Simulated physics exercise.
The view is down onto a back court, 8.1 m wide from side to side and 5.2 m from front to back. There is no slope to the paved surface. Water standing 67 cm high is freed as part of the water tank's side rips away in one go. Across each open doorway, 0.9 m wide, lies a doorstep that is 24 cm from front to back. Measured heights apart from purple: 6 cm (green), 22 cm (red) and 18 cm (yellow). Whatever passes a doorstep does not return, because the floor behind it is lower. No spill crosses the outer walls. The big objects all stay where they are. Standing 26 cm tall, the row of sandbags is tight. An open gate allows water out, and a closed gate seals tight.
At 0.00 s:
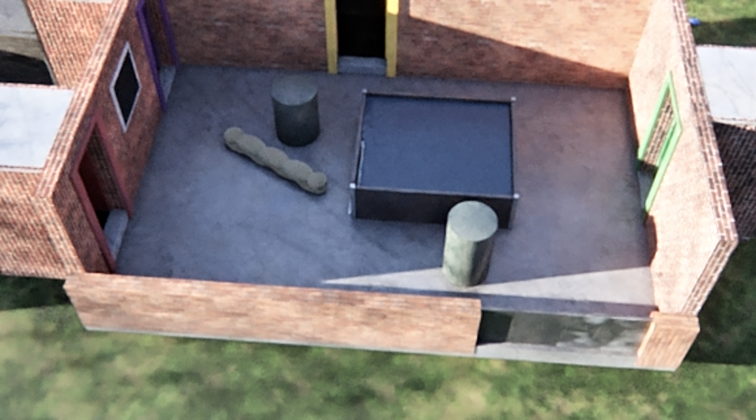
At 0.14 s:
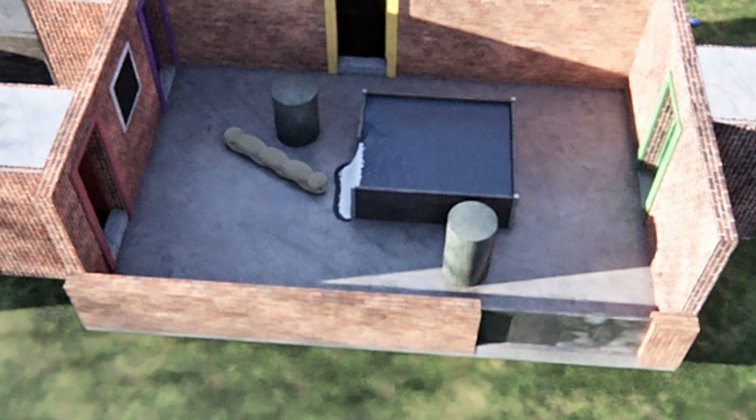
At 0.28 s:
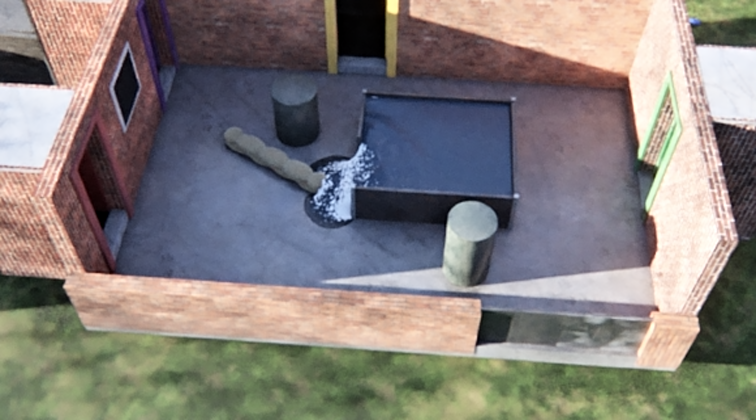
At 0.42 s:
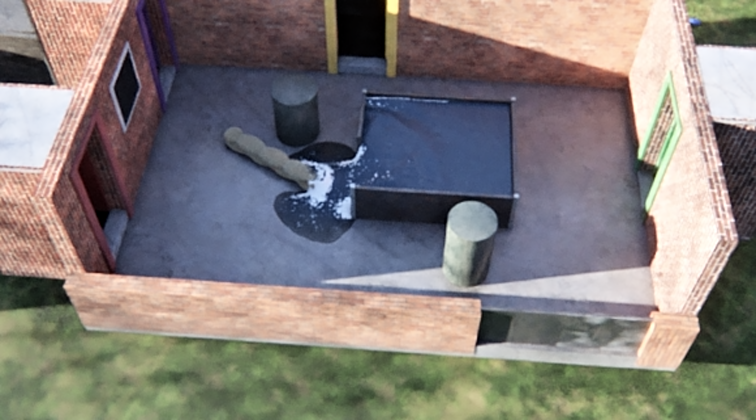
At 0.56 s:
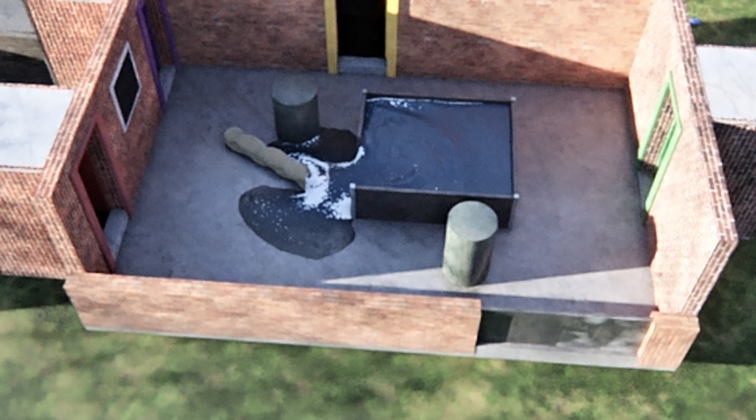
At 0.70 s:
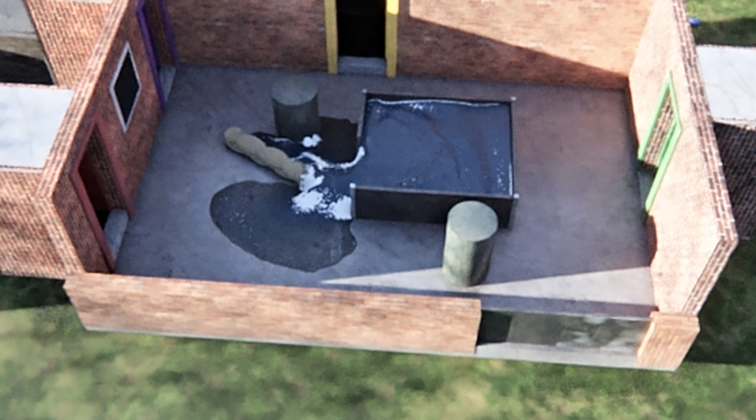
Dark water burst from the left side of a big tank in a brick-walled courtyard, foamed around a lumpy, log-like barrier, then spread across the paving in a widening puddle and reached behind it.
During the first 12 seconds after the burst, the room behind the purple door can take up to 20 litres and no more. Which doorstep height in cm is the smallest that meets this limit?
A height of roughly 13.5 cm.
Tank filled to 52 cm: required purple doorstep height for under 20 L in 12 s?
You'd need a step of close to 10.0 cm.
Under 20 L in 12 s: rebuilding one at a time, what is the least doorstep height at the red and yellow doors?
Some 18 cm for red, some 11.0 cm for yellow.
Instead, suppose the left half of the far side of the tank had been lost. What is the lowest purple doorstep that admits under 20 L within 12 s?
At least roughly 21 centimetres tall.
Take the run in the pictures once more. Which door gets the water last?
It's the green one.
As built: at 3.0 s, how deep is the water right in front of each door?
At the green door the depth is 0 cm, at red 26 cm, at purple 16 cm and at yellow 13 cm.
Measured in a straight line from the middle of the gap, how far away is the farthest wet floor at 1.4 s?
Some 4.0 m out.
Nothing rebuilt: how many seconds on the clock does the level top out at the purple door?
Roughly at 6.0 s.
After 1.4 s water covers 30 % of the floor, deepest (50 cm) near (330, 185); it has not reached the purple door.
After 3.0 s water covers 50 % of the floor, deepest (34 cm) near (330, 185); 16 cm at the purple door, 0 litres in over its 14 cm doorstep.
After 12.0 s water covers 95 % of the floor, deepest (13 cm) near (586, 92); 11 cm at the purple door, 17 litres in over its 14 cm doorstep.
At the purple door as built, the water arrived by 1.6 s and peaked near 19 cm at 6.2 s.
With a doorstep of 11.5 cm, 51 litres would have come in within the 12 s; with 15.5 cm, 7 litres. So under 20 litres takes about 13.5 cm.
